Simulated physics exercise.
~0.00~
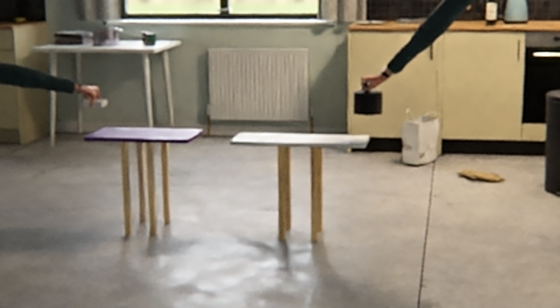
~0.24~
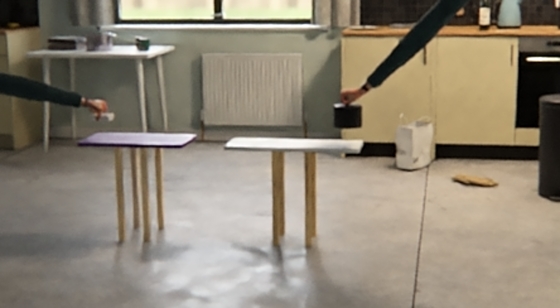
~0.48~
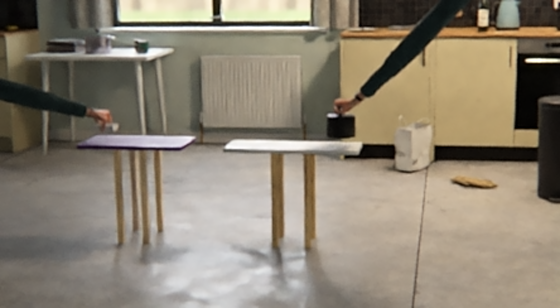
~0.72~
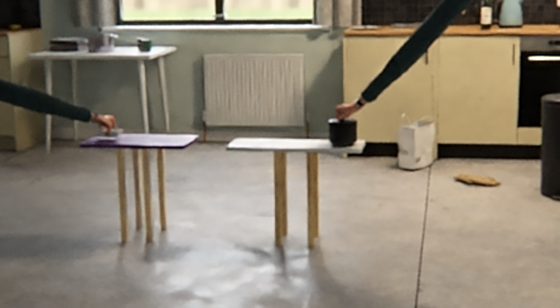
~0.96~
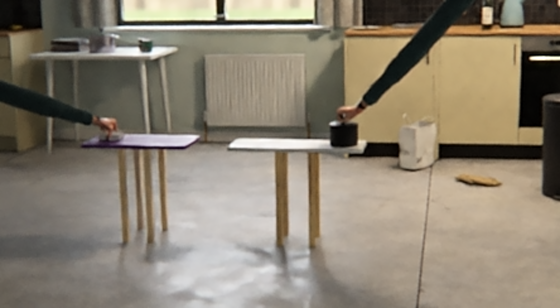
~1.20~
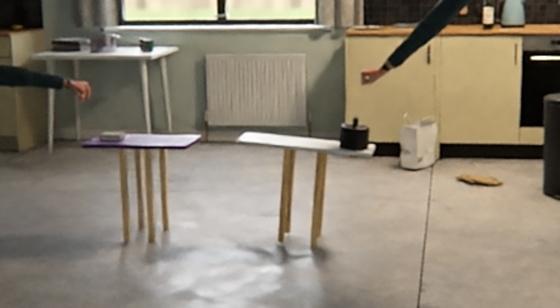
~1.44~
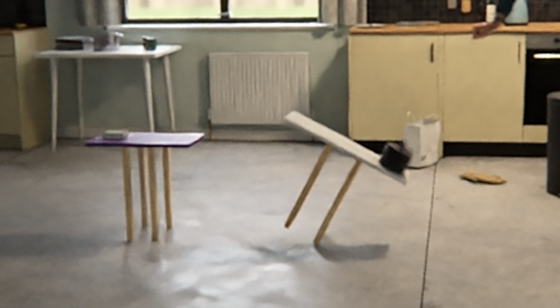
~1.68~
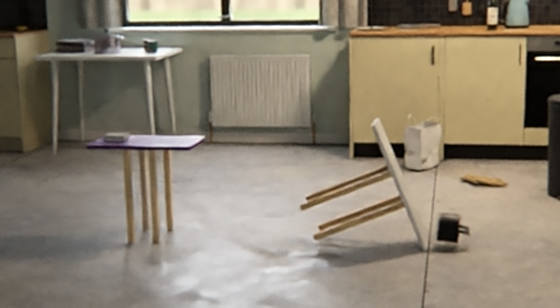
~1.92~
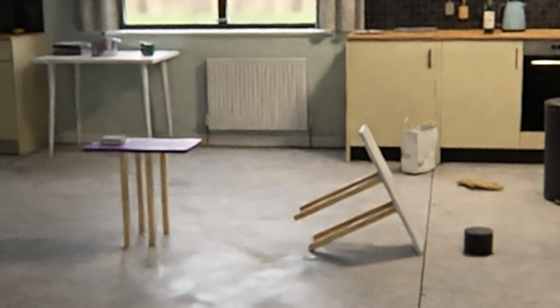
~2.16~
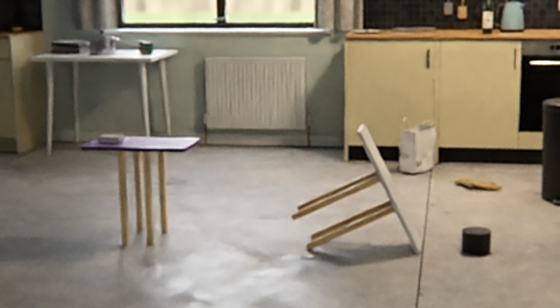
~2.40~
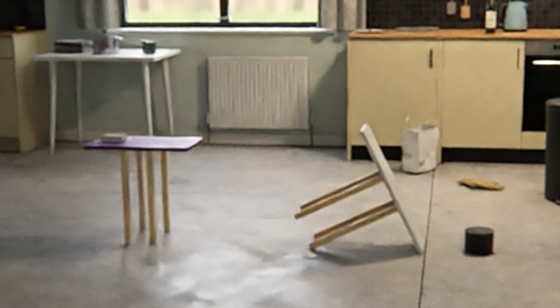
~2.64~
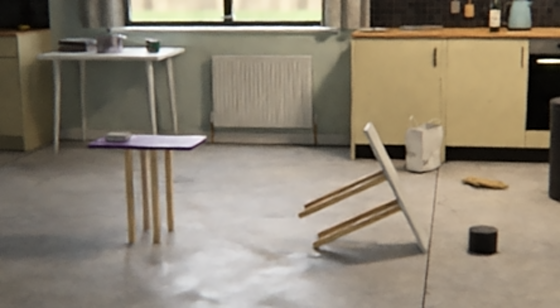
Two hands set a small sponge on the purple stand and a dark pot on the right end of the white table, then let go; the white table tipped over to the right, dropping the pot onto the floor, while the purple stand stayed upright.
